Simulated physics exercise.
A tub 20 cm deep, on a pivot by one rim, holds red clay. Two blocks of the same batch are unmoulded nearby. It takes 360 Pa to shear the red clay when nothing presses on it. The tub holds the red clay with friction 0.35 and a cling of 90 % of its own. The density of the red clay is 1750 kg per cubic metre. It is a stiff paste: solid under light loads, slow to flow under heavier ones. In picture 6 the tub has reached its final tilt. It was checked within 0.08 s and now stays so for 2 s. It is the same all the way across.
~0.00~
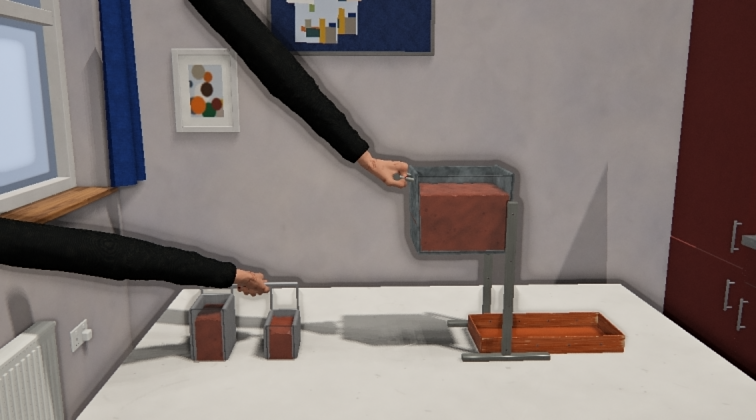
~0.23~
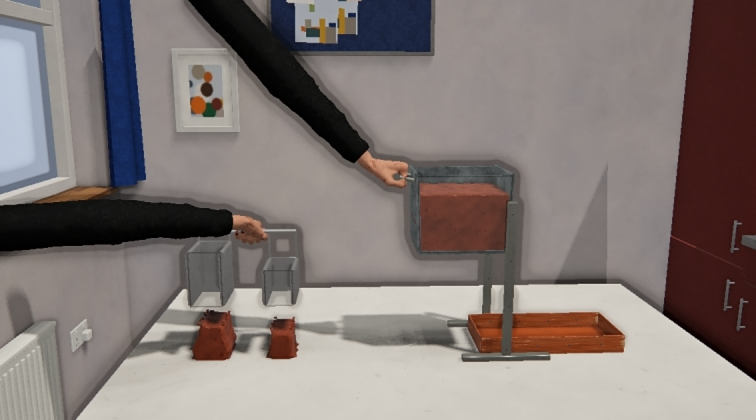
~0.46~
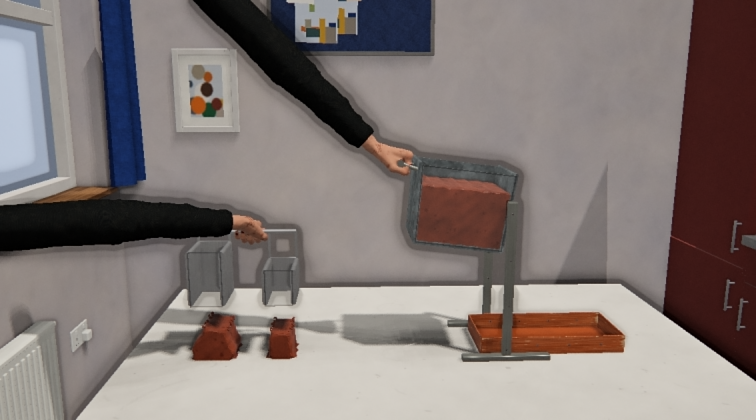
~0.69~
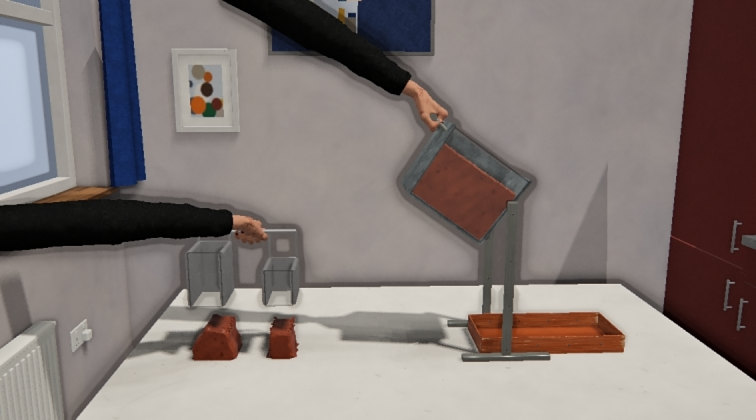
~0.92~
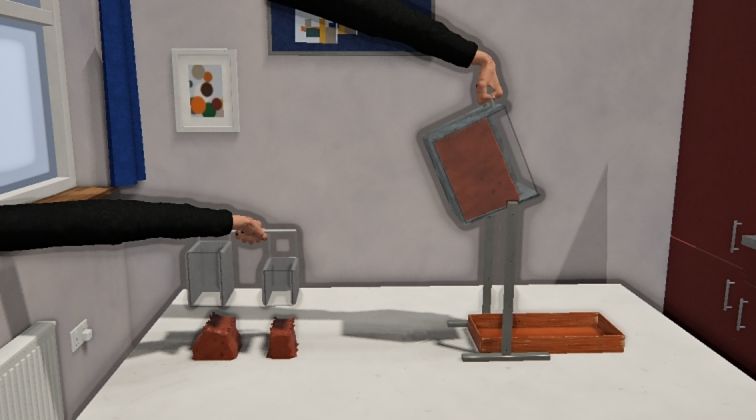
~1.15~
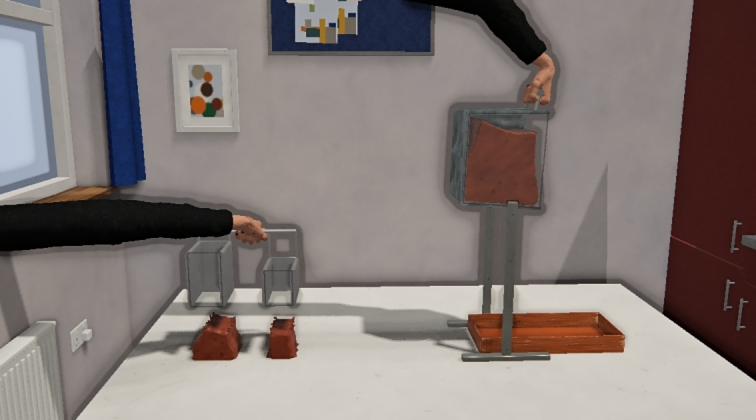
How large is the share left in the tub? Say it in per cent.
Expect roughly 46 %.
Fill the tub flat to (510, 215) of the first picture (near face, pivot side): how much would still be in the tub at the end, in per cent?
Then about 60 %.
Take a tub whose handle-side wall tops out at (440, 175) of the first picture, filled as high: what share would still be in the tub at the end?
Then about 60 %.
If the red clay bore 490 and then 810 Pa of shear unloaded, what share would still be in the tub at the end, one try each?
In turn about 50 %, 45 %.
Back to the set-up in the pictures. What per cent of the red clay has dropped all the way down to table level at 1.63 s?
Some 35 per cent.
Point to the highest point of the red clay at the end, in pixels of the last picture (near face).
Near (491, 167).
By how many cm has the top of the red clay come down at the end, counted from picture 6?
About 12 cm.
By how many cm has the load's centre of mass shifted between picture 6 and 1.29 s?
Roughly 6 cm.
After 1.29 s, the tub is at 92 degrees and holds 76 %.
After 1.46 s, the tub is at 92 degrees and holds 51 %.
After 1.63 s, the tub is at 92 degrees and holds 46 %.
After 1.80 s, the tub is at 92 degrees and holds 46 %.
After 3.15 s, the tub is at 92 degrees and holds 46 %.
